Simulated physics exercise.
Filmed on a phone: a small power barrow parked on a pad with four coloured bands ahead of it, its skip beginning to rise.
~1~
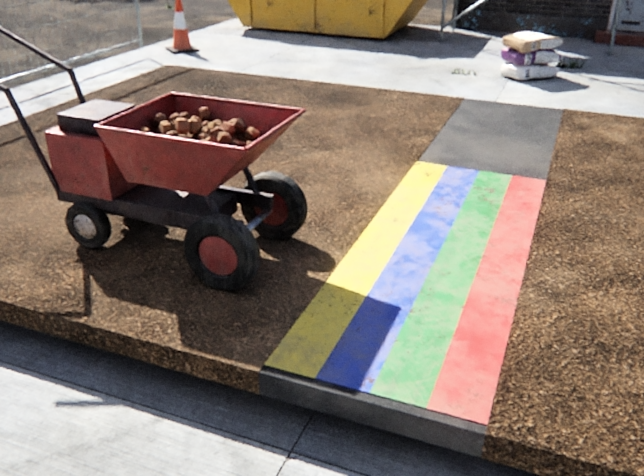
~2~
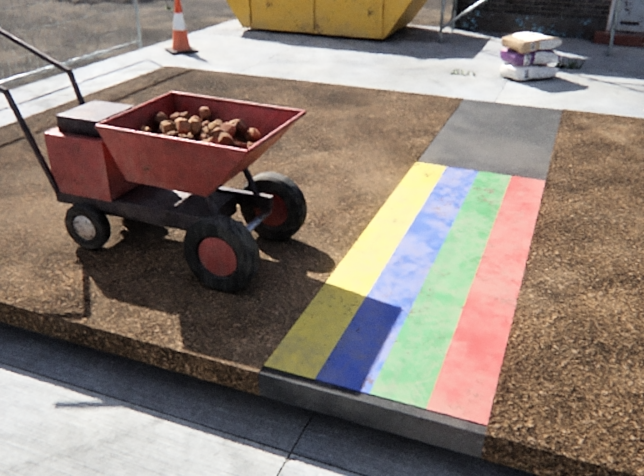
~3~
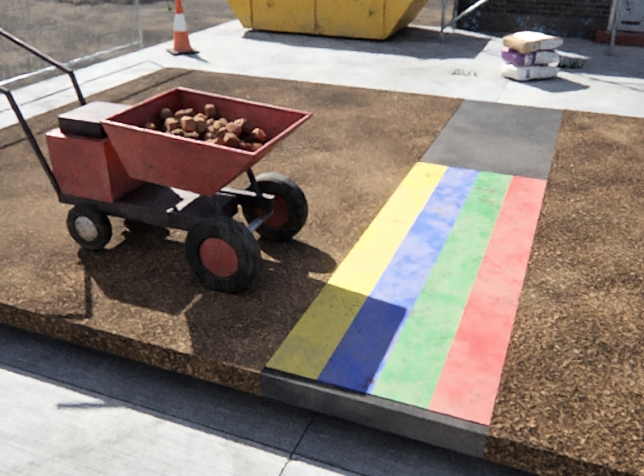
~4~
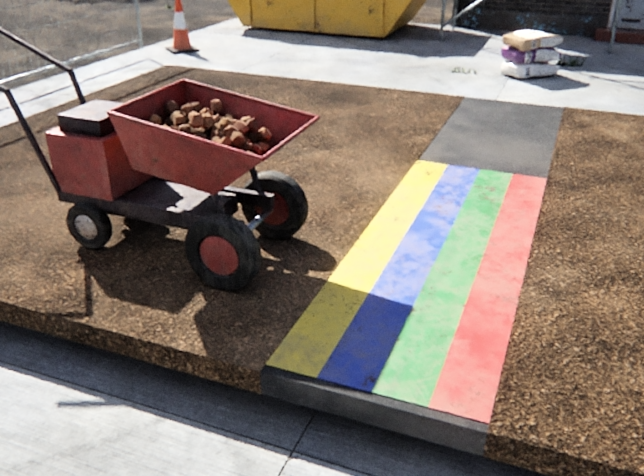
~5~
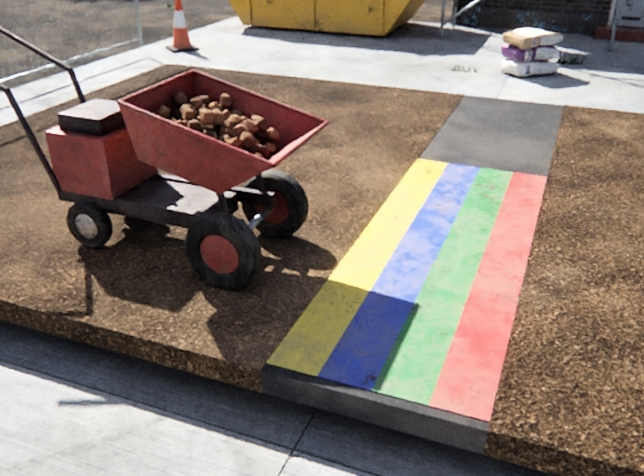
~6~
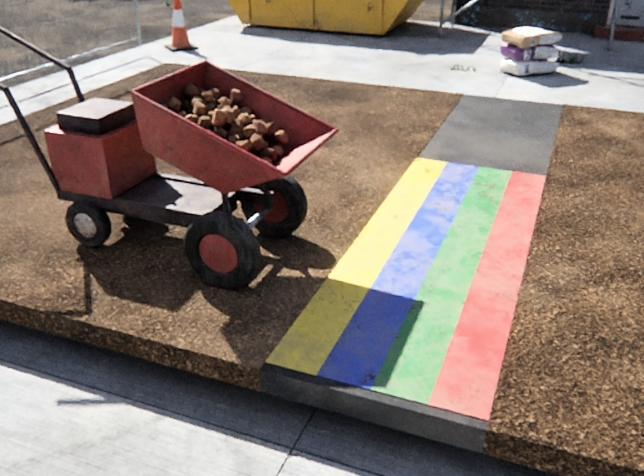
The red skip of a small power barrow rises at its back and tilts toward the right, its lumpy brown load shifting slightly toward the lowering lip. The barrow stands still on a brown pad, seen from above in sunlight, left of yellow, blue, green and red bands. Behind are an orange cone, a yellow container and stacked bags, and the camera stays steady.
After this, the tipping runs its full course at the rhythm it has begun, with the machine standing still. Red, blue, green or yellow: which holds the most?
The blue one gets the largest share.
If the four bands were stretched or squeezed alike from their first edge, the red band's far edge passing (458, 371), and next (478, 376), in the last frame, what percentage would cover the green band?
The first gives 30 %, the second 20 %.
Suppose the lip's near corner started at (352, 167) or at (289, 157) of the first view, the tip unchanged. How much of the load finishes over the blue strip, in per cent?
In turn 0 and 20 in a hundred.
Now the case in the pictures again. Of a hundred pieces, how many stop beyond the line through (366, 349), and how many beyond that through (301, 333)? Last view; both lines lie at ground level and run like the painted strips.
About 60 and 90 per cent.
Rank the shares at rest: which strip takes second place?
In second place: The green strip.
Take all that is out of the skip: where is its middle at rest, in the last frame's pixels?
At about (416, 286).
Just after the last frame, skip tipped steeply; every one in the skip.
A moment on, skip tipped right over; roughly half in the skip; about a tenth over the yellow strip; roughly a third over the blue strip; about a tenth over the green strip.
Further on, skip tipped right over; about a tenth in the skip; about a tenth over the yellow strip; roughly a third over the blue strip; roughly a quarter over the green strip; about a tenth over the red strip; about a tenth off the paint.
When it is over, skip tipped right over; about a tenth in the skip; about a tenth over the yellow strip; roughly a third over the blue strip; roughly a quarter over the green strip; about a tenth over the red strip; about a tenth off the paint.
